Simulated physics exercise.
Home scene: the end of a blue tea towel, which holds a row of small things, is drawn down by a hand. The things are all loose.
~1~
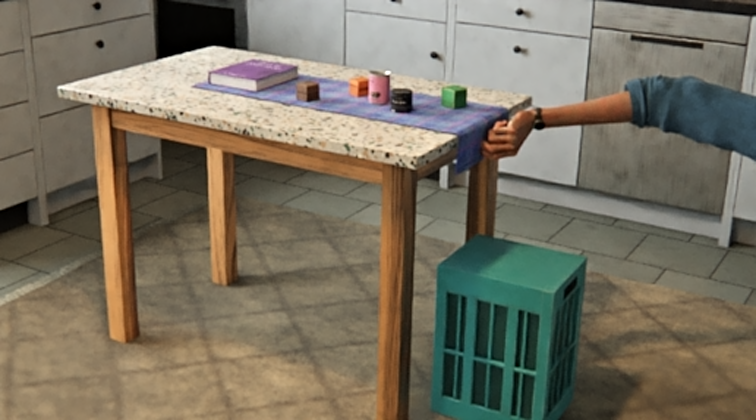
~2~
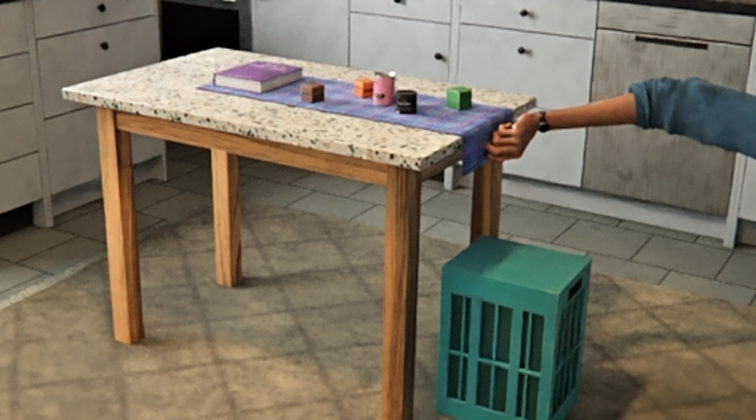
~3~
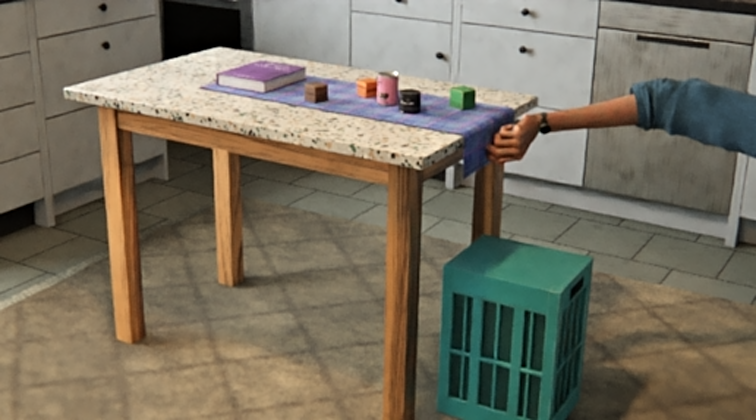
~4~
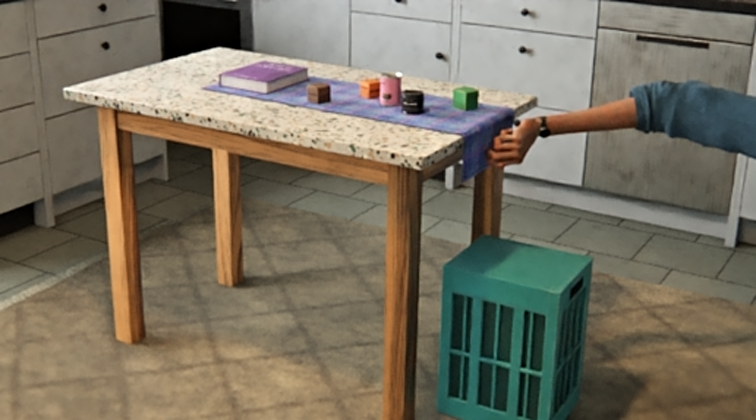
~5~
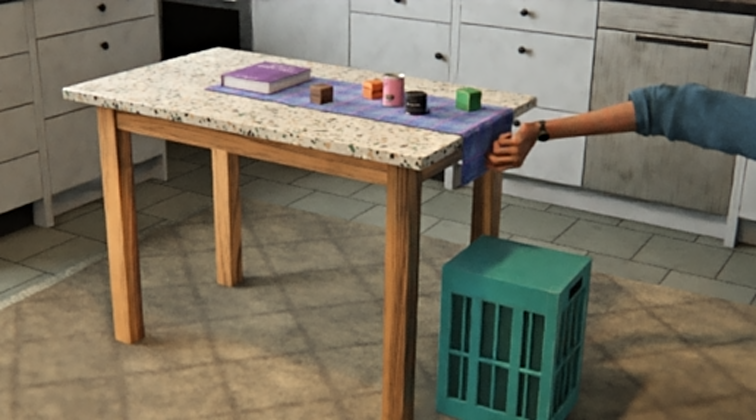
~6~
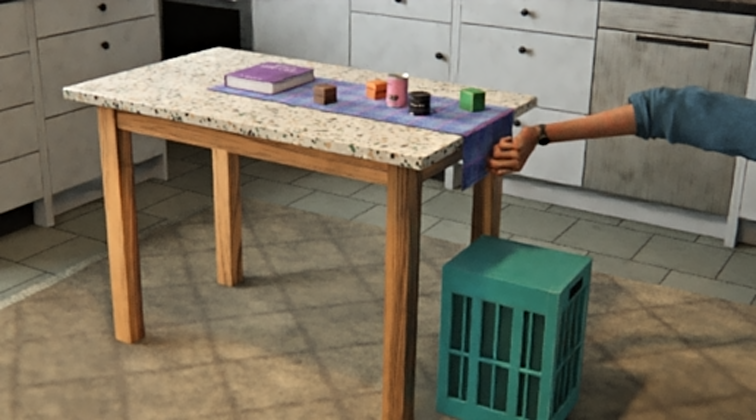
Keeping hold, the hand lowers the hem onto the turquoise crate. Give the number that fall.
Just two fall.
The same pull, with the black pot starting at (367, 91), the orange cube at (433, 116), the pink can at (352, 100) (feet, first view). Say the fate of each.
Of the three, the black pot stays aboard, the orange cube takes a tumble, the pink can stays aboard.
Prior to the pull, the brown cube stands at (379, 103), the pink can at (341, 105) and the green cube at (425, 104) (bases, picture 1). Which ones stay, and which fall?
The brown cube ends up still aboard; the pink can ends up still aboard; the green cube ends up knocked off.
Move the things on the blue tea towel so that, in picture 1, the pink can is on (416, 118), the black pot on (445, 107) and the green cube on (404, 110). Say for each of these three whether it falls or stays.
Note - pink can lost, black pot lost, green cube lost.
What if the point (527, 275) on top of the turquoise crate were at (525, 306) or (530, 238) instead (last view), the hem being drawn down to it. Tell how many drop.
The first gives 3, the second 1.
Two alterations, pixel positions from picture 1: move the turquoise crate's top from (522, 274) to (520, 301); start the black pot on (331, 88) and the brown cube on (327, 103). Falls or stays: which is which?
The black pot holds on, the brown cube keeps its place on top.
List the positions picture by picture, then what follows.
In the first picture, hem (455, 175); green cube (455, 88); black pot (402, 90); pink can (380, 73); orange cube (361, 79); brown cube (308, 83); top of the crate (522, 274).
In the second picture, hem (461, 177); green cube (459, 89).
In the third picture, hem (464, 179); black pot (410, 91).
In the fourth picture, hem (461, 183); pink can (391, 75); top of the crate (528, 275).
In the fifth picture, hem (460, 187); orange cube (374, 82).
In the sixth picture, hem (462, 191); green cube (473, 90); black pot (420, 93); pink can (398, 76); orange cube (378, 82); brown cube (325, 86).
Soon after, hem near (487, 215); green cube gone.
After that, hem on the crate; green cube and black pot gone.
In the end, hem on the crate; green cube and black pot gone. Over the edge go two.
